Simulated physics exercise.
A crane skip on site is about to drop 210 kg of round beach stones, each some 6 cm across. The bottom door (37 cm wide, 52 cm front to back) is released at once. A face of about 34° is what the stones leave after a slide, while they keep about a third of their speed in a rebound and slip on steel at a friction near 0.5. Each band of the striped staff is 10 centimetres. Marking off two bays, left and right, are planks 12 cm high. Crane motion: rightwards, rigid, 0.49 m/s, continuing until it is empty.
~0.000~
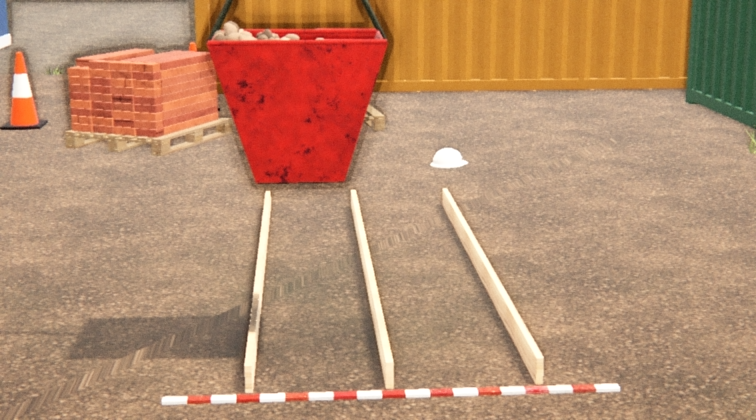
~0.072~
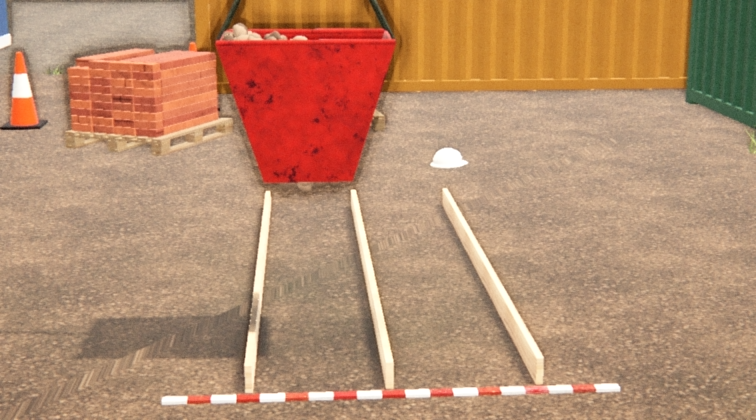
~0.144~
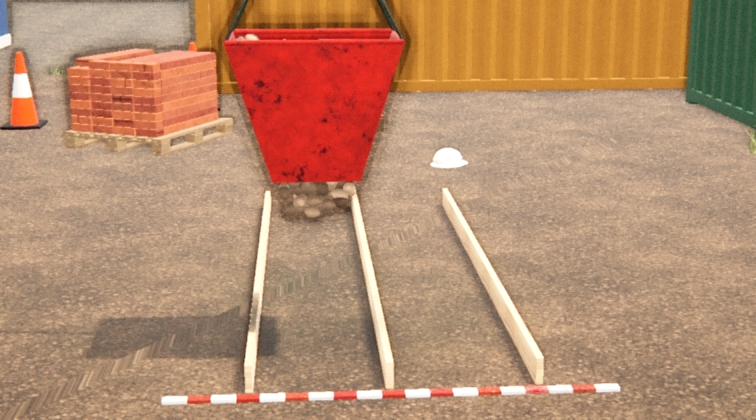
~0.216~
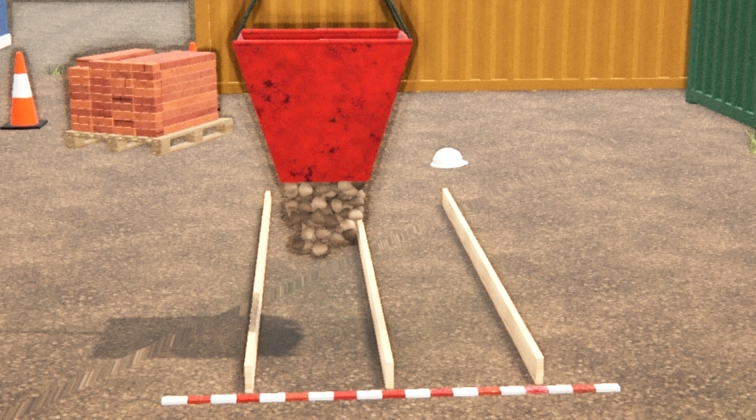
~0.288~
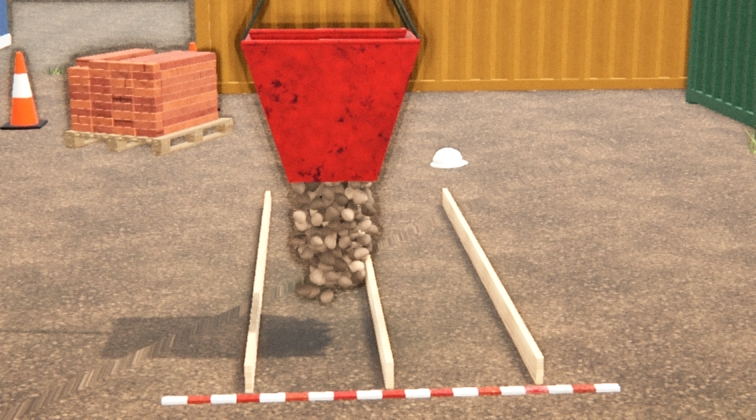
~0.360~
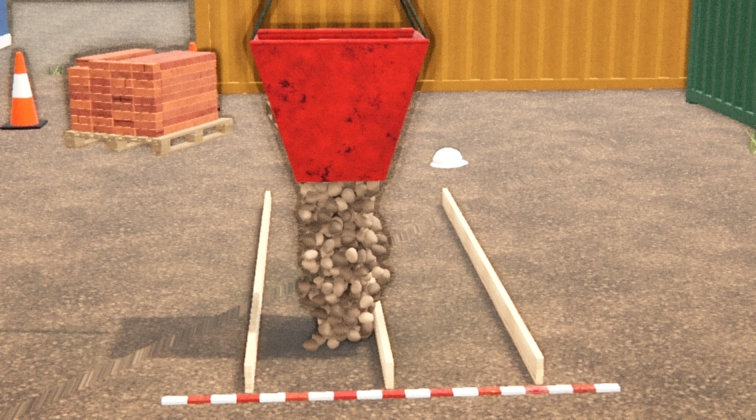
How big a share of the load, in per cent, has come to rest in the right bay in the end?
Some 44 per cent has come to rest there.
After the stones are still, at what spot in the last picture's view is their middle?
Their centre ends up around (368, 331).
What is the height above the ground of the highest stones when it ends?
I'd put it at close to 18 cm off the ground.
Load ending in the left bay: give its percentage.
Something like 55 per cent, roughly.
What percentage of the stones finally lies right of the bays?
Close to 0 %.
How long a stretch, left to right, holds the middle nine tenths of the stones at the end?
Width: Near 110 cm.
After 0.7 s, 0 % in the crane skip, 65 % falling or lying in the left bay, 35 % falling or lying in the right bay; the stones farthest right are at (461, 323).
After 1.1 s, 0 % in the crane skip, 55 % falling or lying in the left bay, 44 % falling or lying in the right bay; the stones farthest right are at (522, 324).
After 1.7 s, 0 % in the crane skip, 55 % falling or lying in the left bay, 44 % falling or lying in the right bay; the stones farthest right are at (538, 327).
After 2.6 s, 0 % in the crane skip, 55 % falling or lying in the left bay, 44 % falling or lying in the right bay; the stones farthest right are at (538, 327).
After 4.5 s, 0 % in the crane skip, 55 % in the left bay, 44 % in the right bay; the stones farthest right are at (538, 327).
